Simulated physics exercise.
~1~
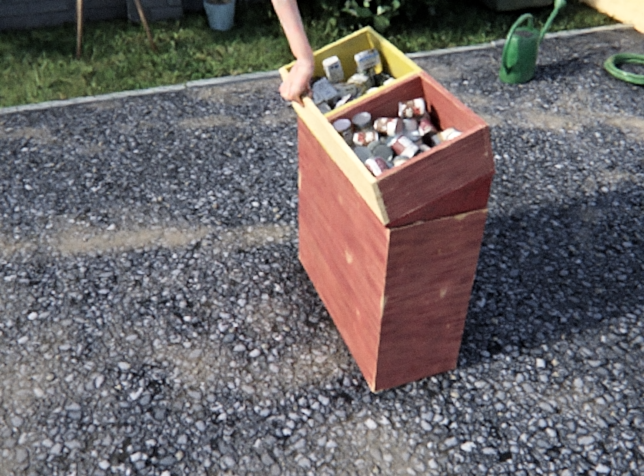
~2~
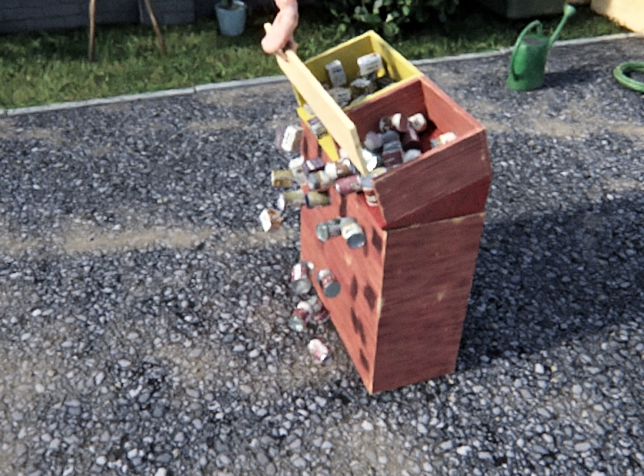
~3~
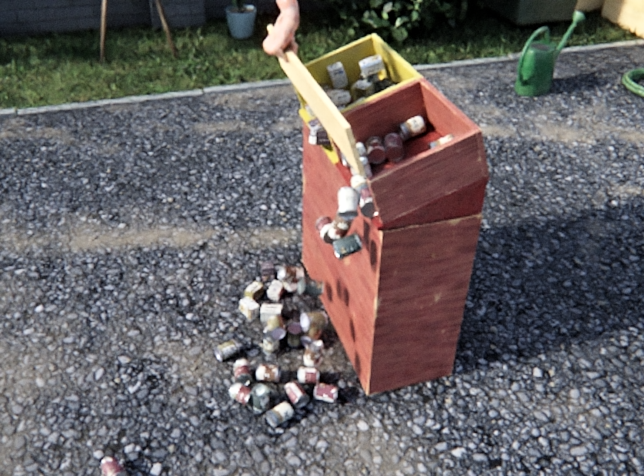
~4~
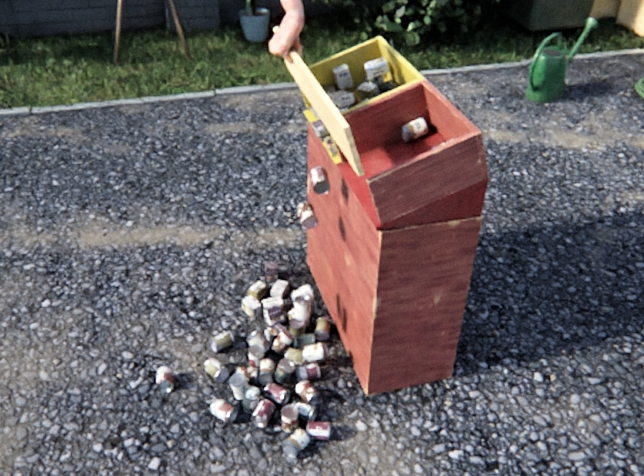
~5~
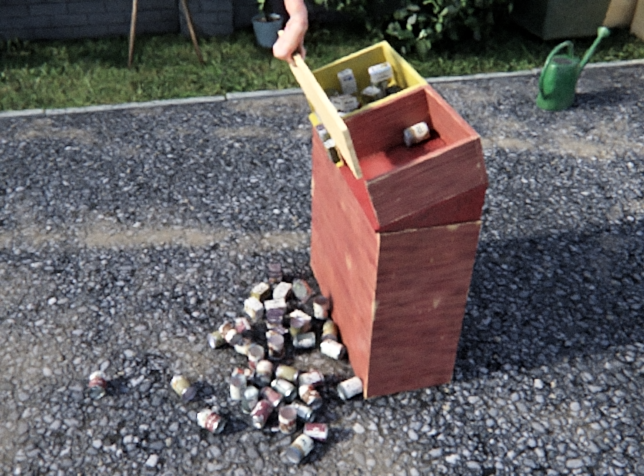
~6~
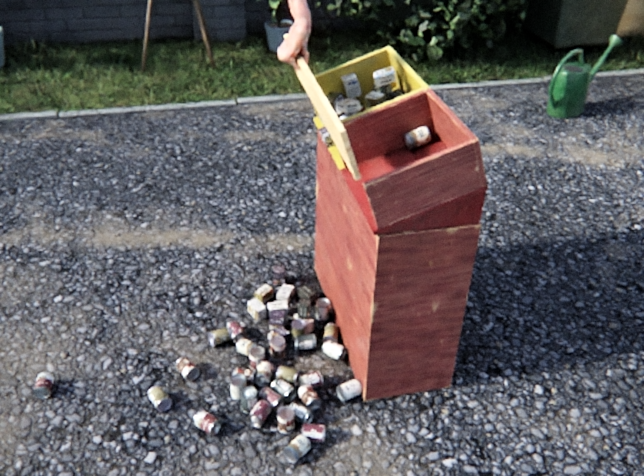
On a gravel yard, a hand lifts a gate and most red-hopper tins tumble out, fewer yellow-hopper cartons.
